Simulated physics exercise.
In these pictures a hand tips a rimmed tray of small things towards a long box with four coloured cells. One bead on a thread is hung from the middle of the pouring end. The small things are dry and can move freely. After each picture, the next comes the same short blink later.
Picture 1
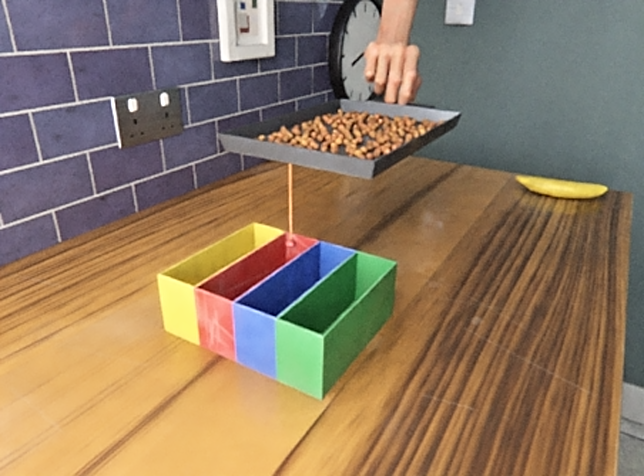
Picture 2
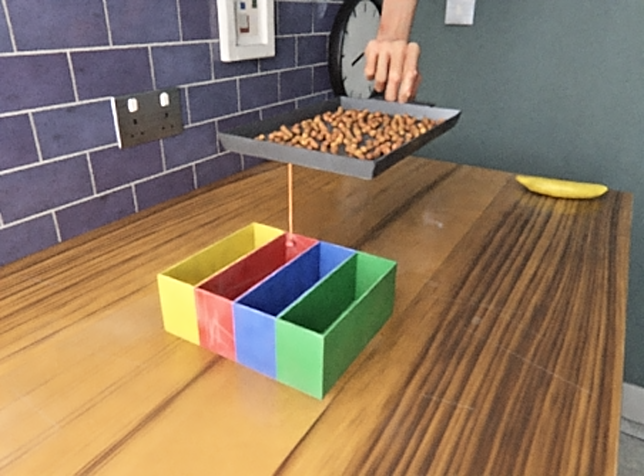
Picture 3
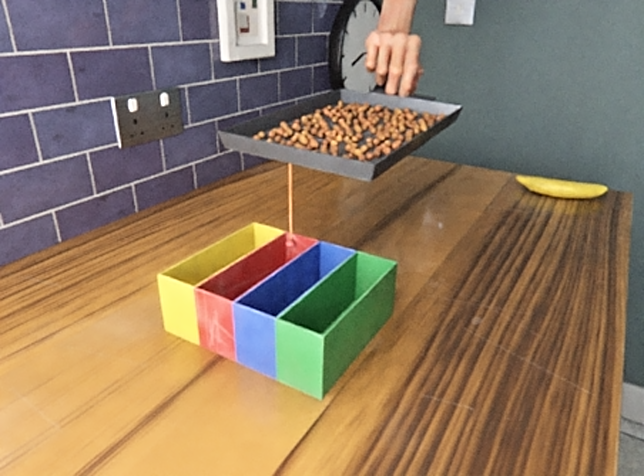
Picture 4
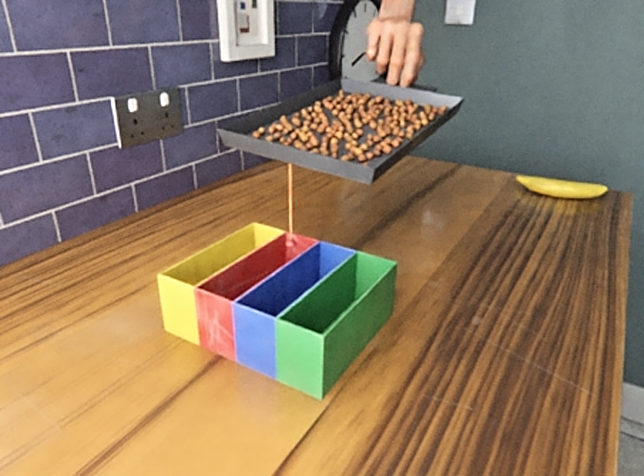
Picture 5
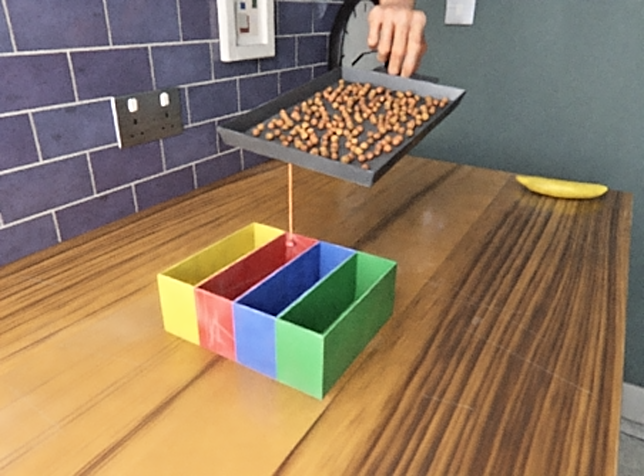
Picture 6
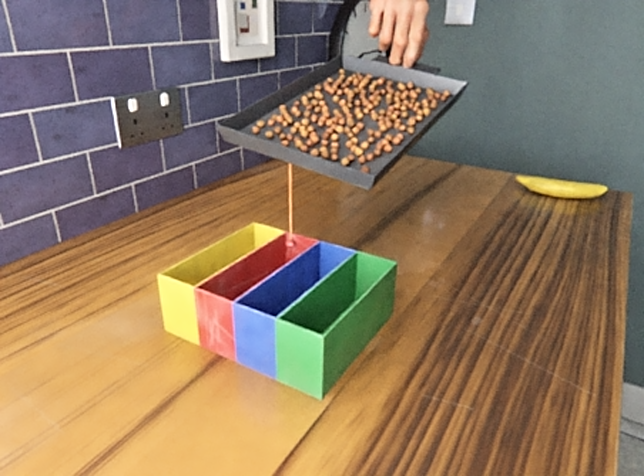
A hand slowly raised the far edge of a dark tray of small brown balls above a yellow, red, blue and green box, and the near edge dipped slightly to the right.
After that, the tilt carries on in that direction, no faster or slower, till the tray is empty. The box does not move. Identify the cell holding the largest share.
Largest share: Green.
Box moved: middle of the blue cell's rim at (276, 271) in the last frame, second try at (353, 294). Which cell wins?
Result 1: Green; result 2: The cell in blue.
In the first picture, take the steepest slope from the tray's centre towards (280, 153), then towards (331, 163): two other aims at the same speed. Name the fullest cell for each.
Try 1 - yellow / try 2 - green.
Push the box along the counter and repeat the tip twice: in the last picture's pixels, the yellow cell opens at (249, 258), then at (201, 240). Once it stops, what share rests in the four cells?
About 100 in a hundred, then about 10 in a hundred.
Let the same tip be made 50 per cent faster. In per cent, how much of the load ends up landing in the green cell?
That comes to about 80 in every hundred.
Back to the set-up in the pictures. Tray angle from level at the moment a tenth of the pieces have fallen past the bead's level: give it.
At about 80°.
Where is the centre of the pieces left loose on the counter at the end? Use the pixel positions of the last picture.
Approximately (398, 384).
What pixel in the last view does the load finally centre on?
Near (343, 338).
Soon after the last picture, tray tipped steeply; nearly all on the tray; a stray few in the green cell; a stray few falling or outside the box.
A little later, tray tipped right over; about a third on the tray; about a third in the green cell; about a third falling or outside the box.
Later still, tray tipped past a quarter turn; most in the green cell; a stray few in the blue cell; a small part falling or outside the box.
At rest, tray tipped past a quarter turn; most in the green cell; a stray few in the blue cell; none in the red cell; none in the yellow cell; a small part outside the box.
